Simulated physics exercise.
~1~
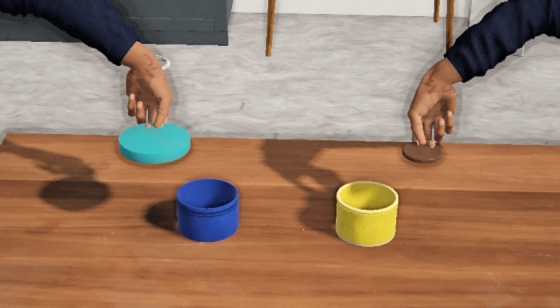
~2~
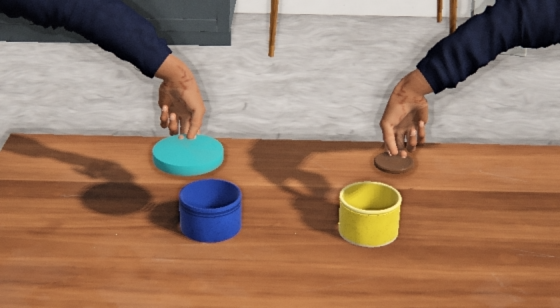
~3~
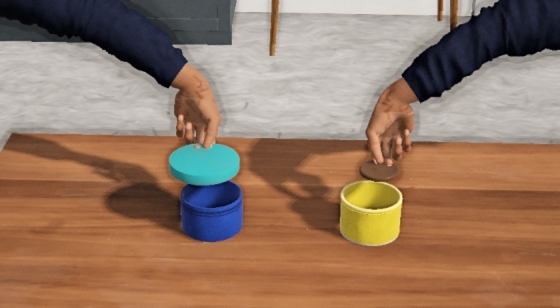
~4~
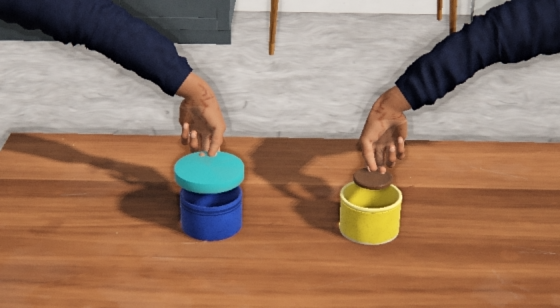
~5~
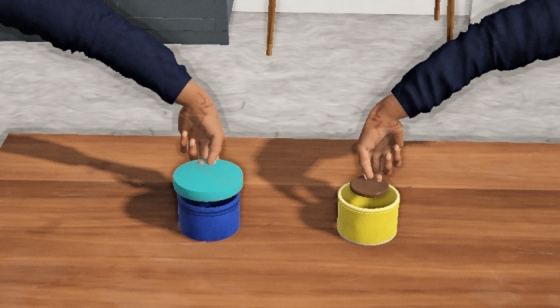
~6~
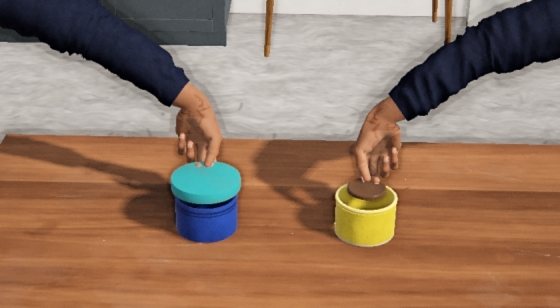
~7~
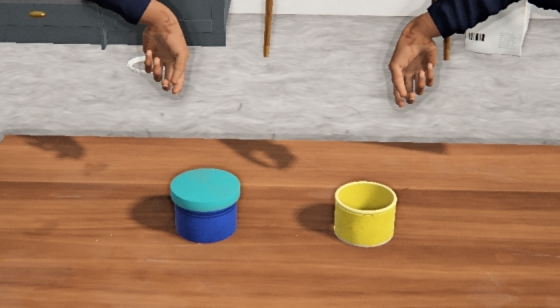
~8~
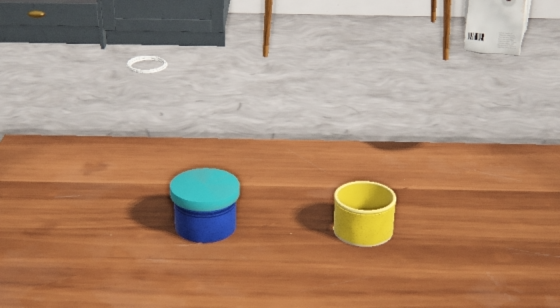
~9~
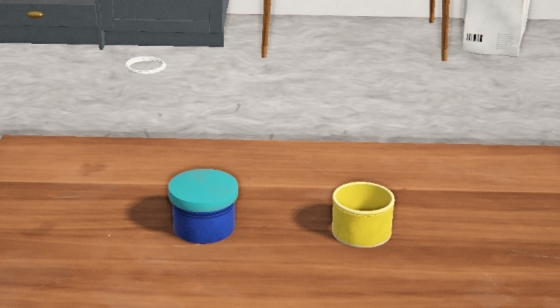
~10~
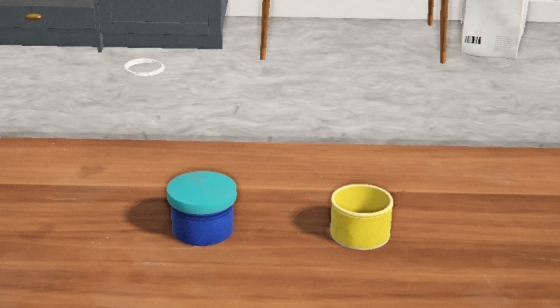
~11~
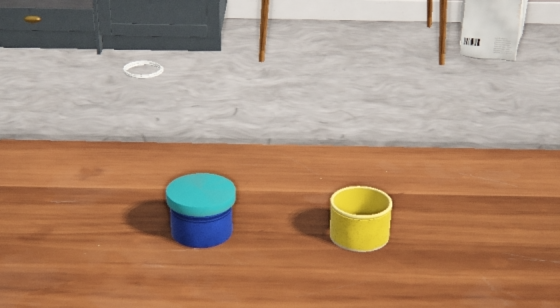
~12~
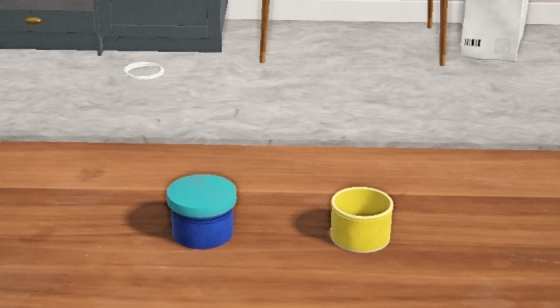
Two hands in dark sleeves hold flat round discs above a wooden table, seen from the front and slightly above by a gently swaying camera. A wide turquoise disc is on the left and a small brown one on the right, behind an open blue container and an open yellow one. The hands bring both discs inward and lower them over the openings. Then they let go and draw back out of view. The turquoise disc rests on the blue rim like a lid, while the brown one drops inside the yellow container, which stays open.
